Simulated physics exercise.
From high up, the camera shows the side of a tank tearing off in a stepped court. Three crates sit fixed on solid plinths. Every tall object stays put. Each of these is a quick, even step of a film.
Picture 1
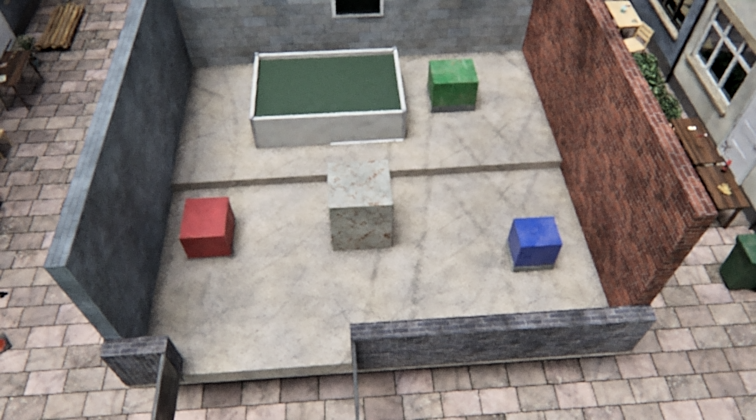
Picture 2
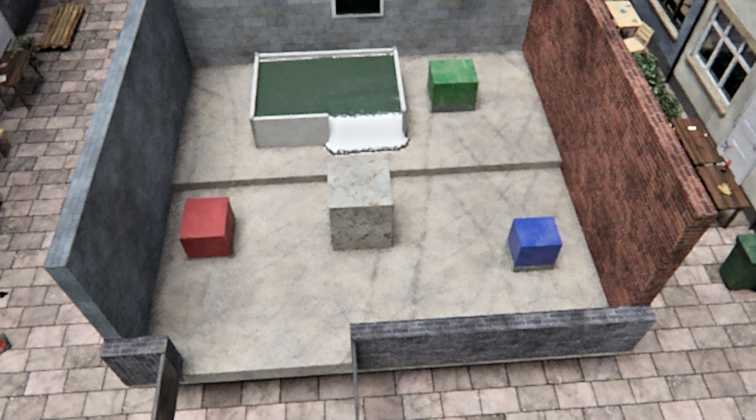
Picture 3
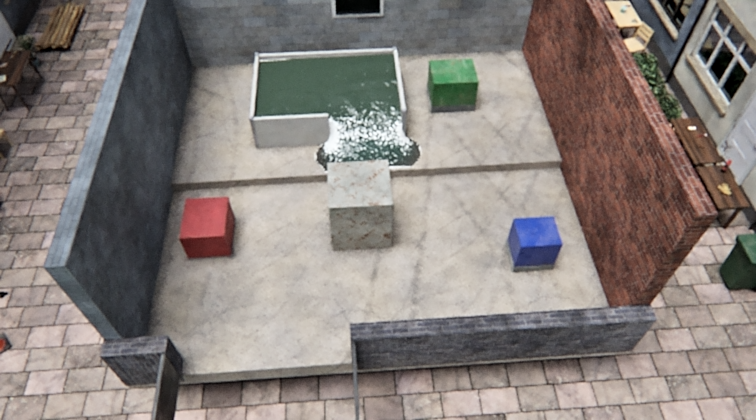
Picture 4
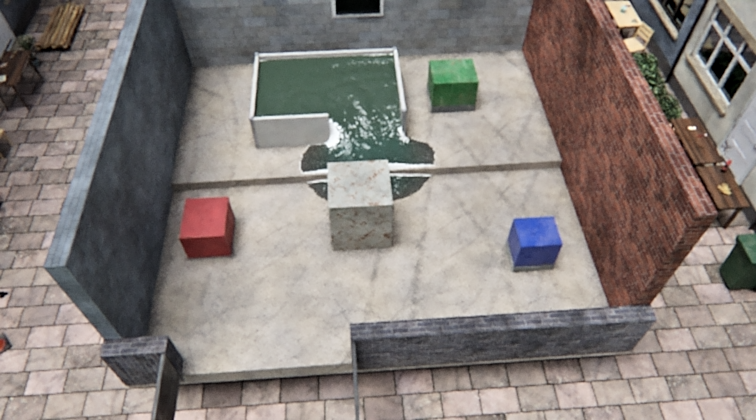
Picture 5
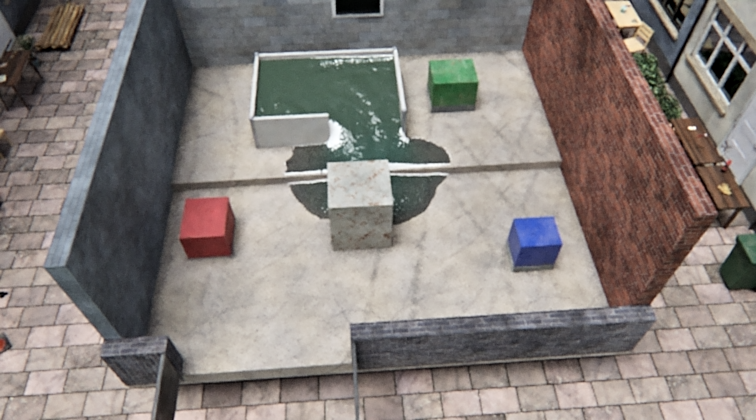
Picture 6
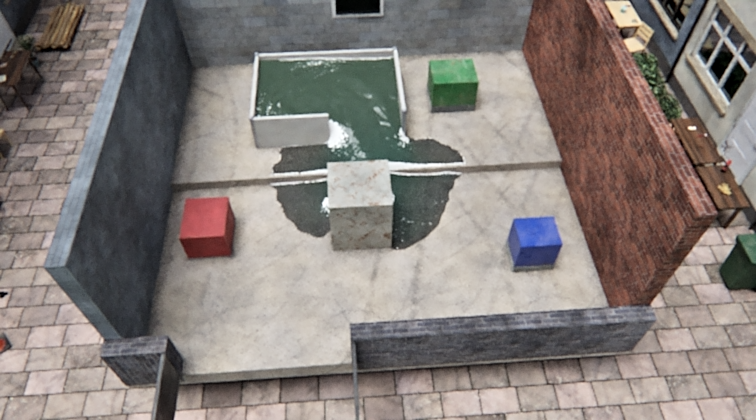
The clip shows a walled court from above as part of a white tank's front opens and green water pours out, spreading across the floor, over a low step and around both sides of a speckled stone block.
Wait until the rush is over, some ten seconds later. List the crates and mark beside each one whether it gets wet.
Blue crate - gets wet; green crate - stays dry; red crate - gets wet.
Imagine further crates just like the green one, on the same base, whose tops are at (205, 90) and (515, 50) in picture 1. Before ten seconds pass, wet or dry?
First is never reached; second is never reached.
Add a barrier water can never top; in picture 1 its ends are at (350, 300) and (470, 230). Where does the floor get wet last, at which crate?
I'd pick the green-painted one.
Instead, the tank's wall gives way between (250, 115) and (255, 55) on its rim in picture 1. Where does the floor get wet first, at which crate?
The red-painted one, by my reading.
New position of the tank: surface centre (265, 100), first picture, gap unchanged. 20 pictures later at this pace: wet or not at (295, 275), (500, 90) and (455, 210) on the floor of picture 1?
As listed: Under water, no water, wet.
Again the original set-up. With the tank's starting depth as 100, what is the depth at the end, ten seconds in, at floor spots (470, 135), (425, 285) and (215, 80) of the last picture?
About 0, 14, 0 %.
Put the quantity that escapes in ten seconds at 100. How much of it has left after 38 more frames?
Share gone by then: About 35 %.
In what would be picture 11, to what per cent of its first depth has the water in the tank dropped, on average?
Roughly 68 per cent.
A moment on, water covers 25 % of the floor; the blue crate not reached, the green crate not reached, the red crate water round its plinth.
Next, water covers 40 % of the floor; the blue crate water round its plinth, the green crate not reached, the red crate water round its plinth.
Then, water covers 55 % of the floor; the blue crate water round its plinth, the green crate not reached, the red crate water round its plinth.
Later, water covers 60 % of the floor; the blue crate water round its plinth, the green crate not reached, the red crate water round its plinth.
In the end, water covers 60 % of the floor; the blue crate was topped, the green crate stayed above the water, the red crate was topped.
